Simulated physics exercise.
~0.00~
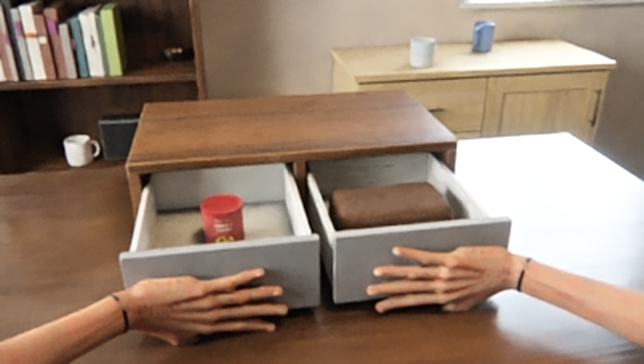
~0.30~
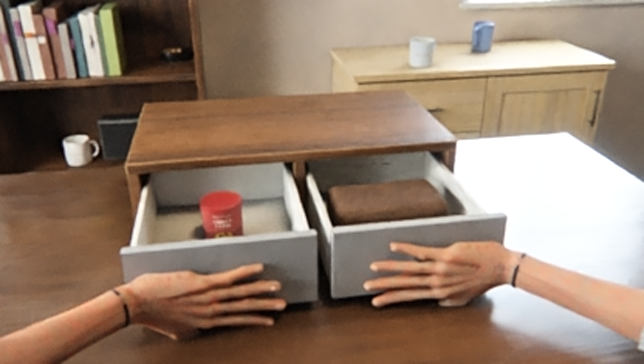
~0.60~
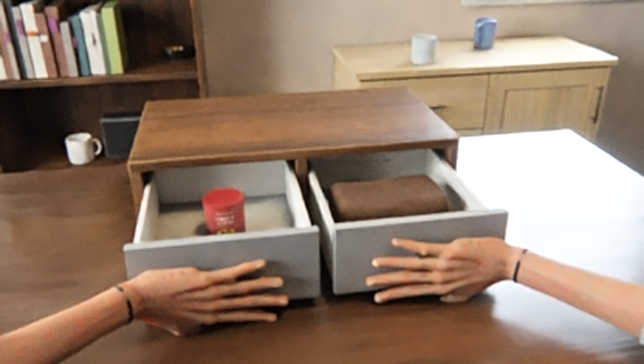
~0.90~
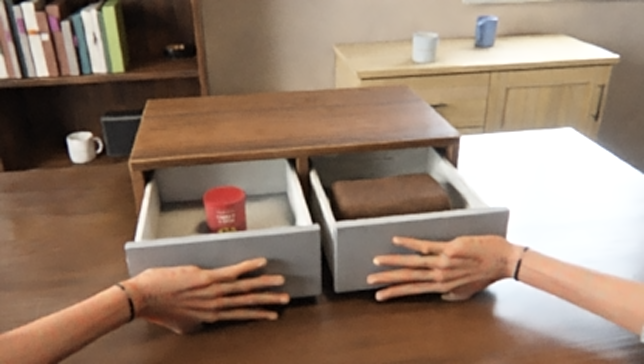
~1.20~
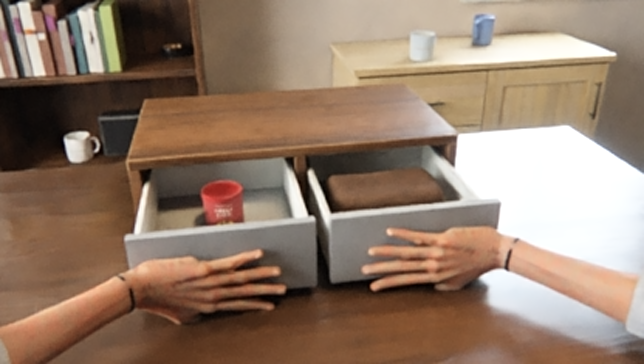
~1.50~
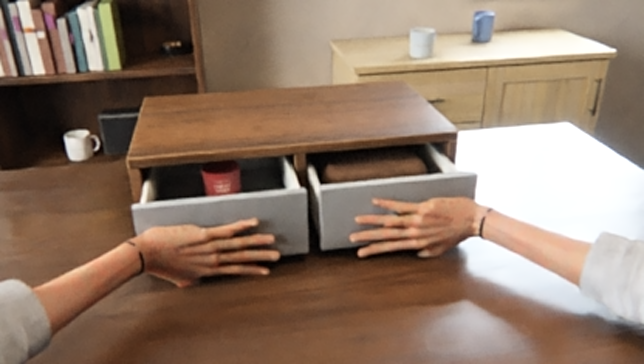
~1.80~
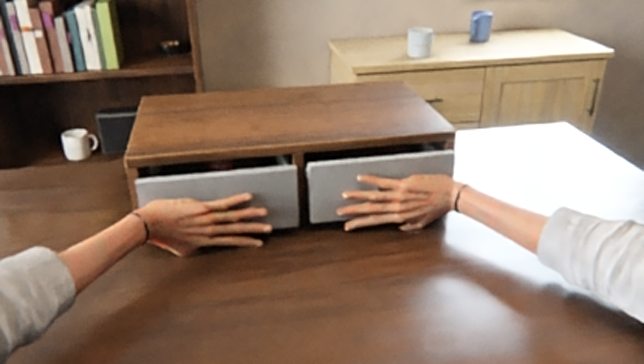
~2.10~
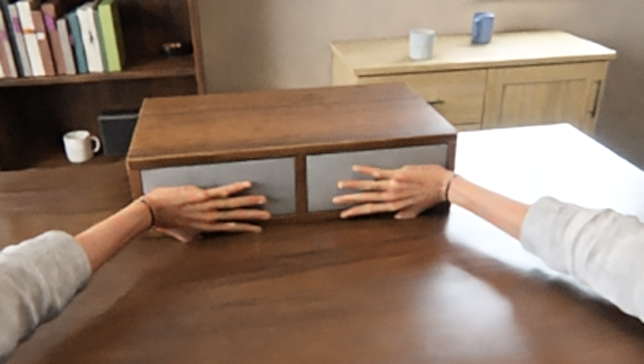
Two hands press against the pale grey fronts of two open drawers in a low brown wooden cabinet, seen from slightly above across a dark, glossy table. The left drawer holds a red tin, and the right one holds a brown loaf-like block. Behind stand a bookshelf with a white mug at left and a light wooden sideboard with two cups at right. At first the drawers barely shift as the view sways slightly. Then both hands push them inward together, gradually hiding the tin and the block. Both drawers end fully closed, the hands still resting on their fronts.
